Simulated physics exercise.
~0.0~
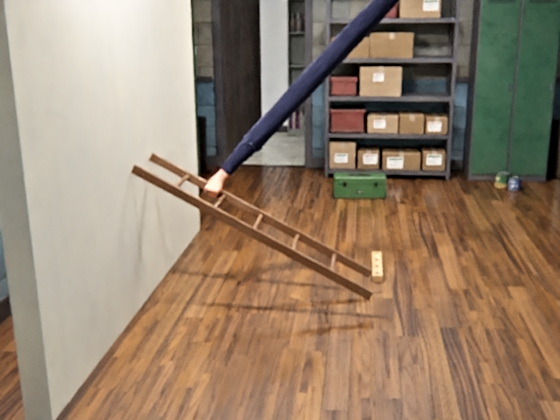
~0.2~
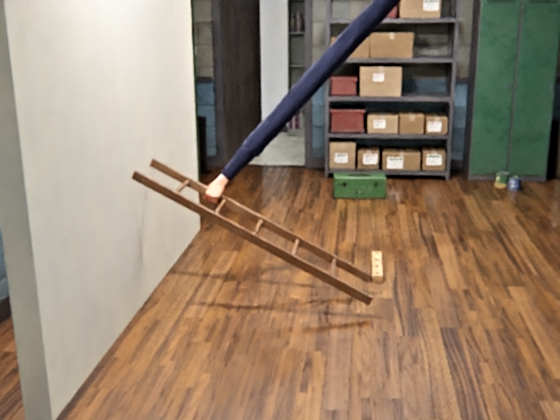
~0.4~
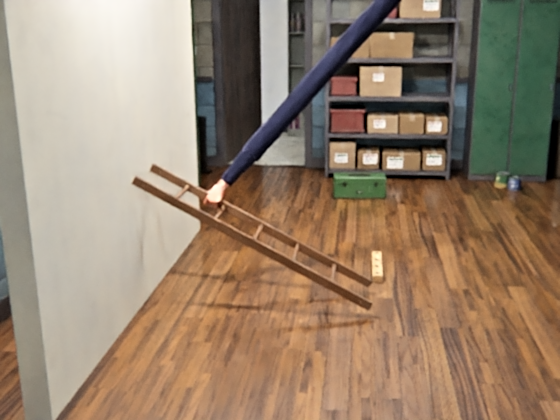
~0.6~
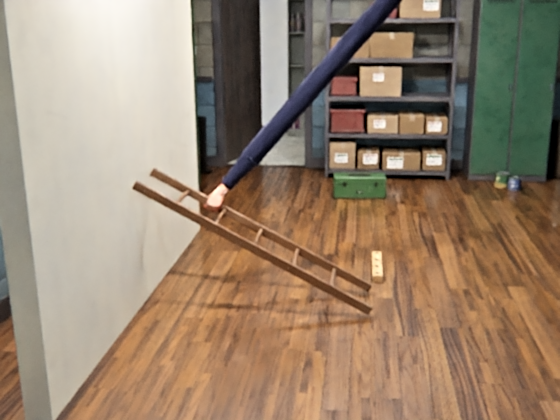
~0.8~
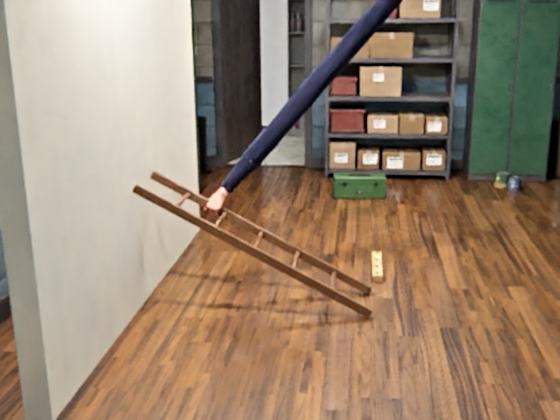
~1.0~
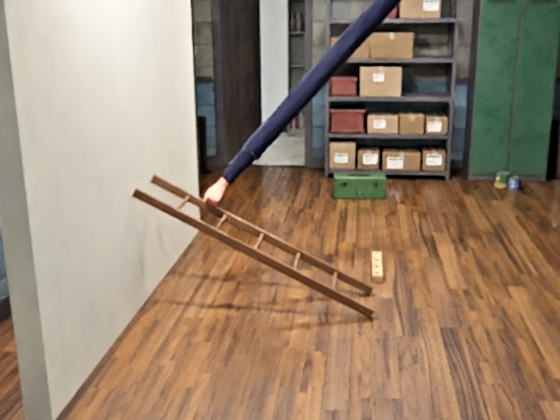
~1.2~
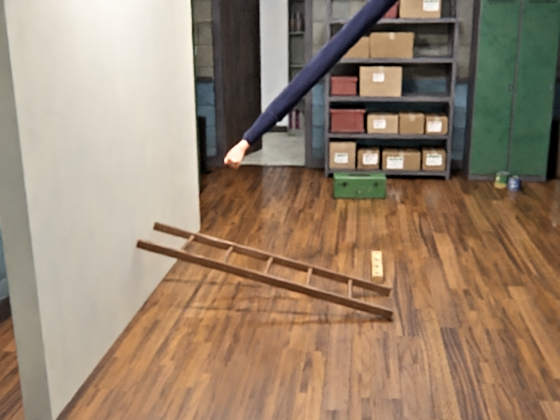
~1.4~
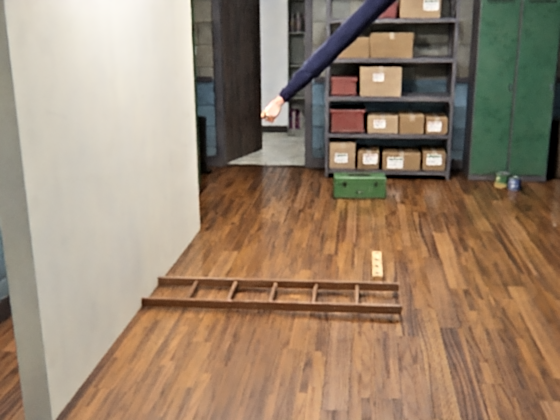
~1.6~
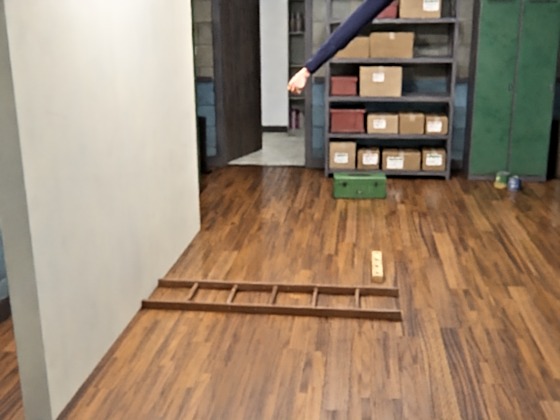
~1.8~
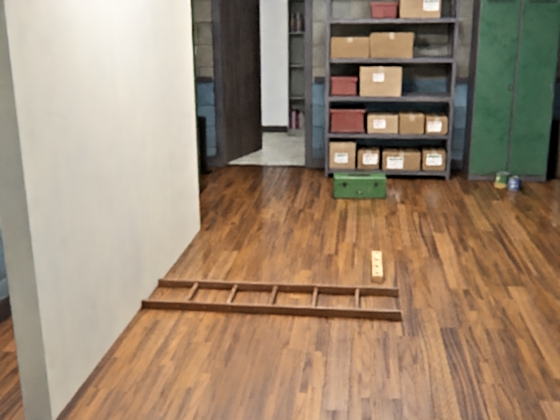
A brown wooden ladder slid down a pale wall and ended up flat on the wooden floor after a hand in a dark blue sleeve, which had been holding it at a slant, let go and drew back out of view.
